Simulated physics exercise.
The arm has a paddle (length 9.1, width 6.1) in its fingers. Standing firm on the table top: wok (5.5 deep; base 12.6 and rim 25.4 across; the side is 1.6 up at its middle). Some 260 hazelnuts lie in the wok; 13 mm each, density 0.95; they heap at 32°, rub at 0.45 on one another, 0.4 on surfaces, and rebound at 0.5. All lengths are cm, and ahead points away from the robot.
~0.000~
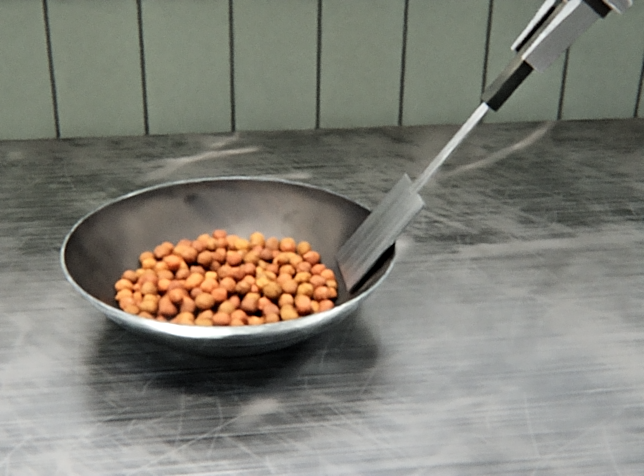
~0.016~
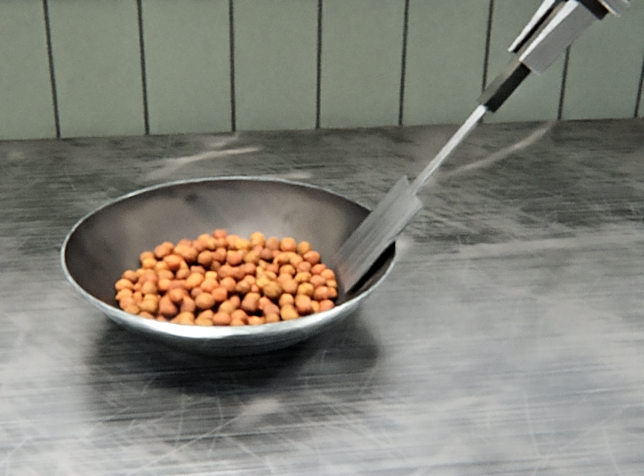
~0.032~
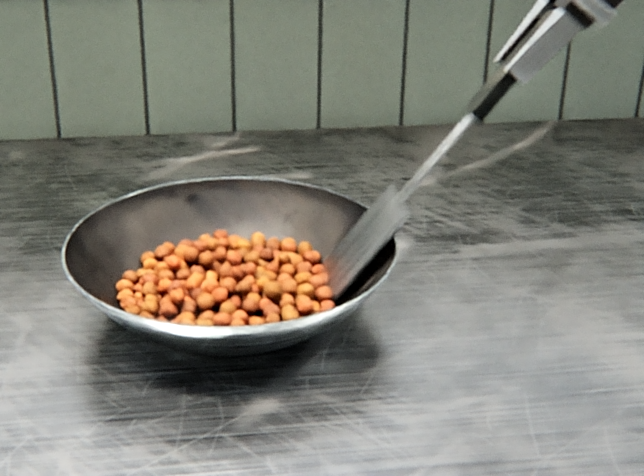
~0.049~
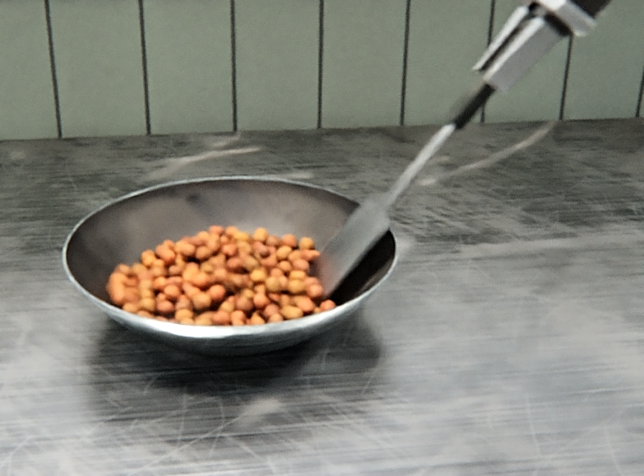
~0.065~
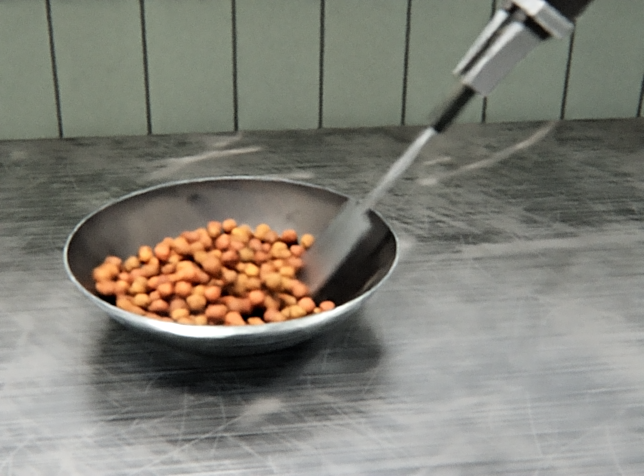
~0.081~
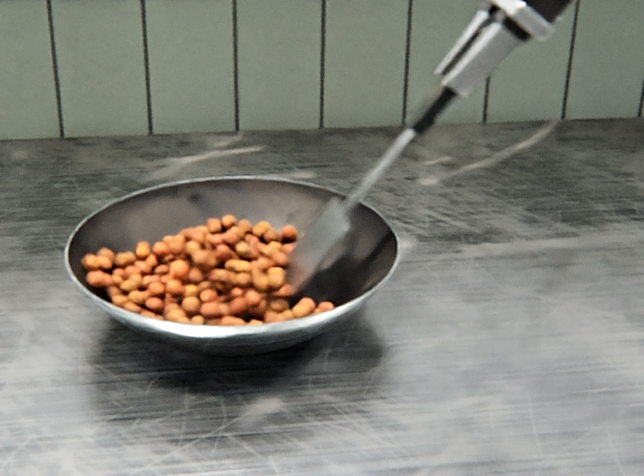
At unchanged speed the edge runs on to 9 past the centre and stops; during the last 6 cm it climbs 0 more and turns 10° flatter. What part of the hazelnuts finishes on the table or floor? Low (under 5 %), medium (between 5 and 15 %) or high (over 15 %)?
Share on the table or floor: High (over 15 %).
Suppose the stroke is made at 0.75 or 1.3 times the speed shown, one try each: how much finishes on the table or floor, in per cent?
Some 10 and 30 per cent.
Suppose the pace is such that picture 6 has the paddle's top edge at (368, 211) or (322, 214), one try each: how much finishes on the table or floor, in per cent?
About 10 and 30 per cent.
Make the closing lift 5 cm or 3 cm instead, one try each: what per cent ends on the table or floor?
About 20 and 25 per cent.
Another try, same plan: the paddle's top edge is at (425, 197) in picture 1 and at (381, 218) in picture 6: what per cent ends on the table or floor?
Some 5 per cent.
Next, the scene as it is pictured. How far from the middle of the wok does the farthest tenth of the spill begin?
Some 35 cm.
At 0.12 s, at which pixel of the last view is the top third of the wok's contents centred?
Near (189, 276).
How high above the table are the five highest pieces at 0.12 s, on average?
Some 6 cm.
After 0.12 s, sloping 52°, highest piece 7 above the table; 261 in the wok.
After 0.16 s, sloping 49°, highest piece 7 above the table; 260 in the wok, 1 on the blade or in flight.
After 0.38 s, sloping 42°, highest piece 8 above the table; 204 in the wok, 38 on the table or floor, 19 on the blade or in flight.
After 1.43 s, sloping 42°, highest piece 5 above the table; 203 in the wok, 58 on the table or floor.
In the end, 203 in the wok, 58 on the table or floor. That is 22 % on the table or floor.
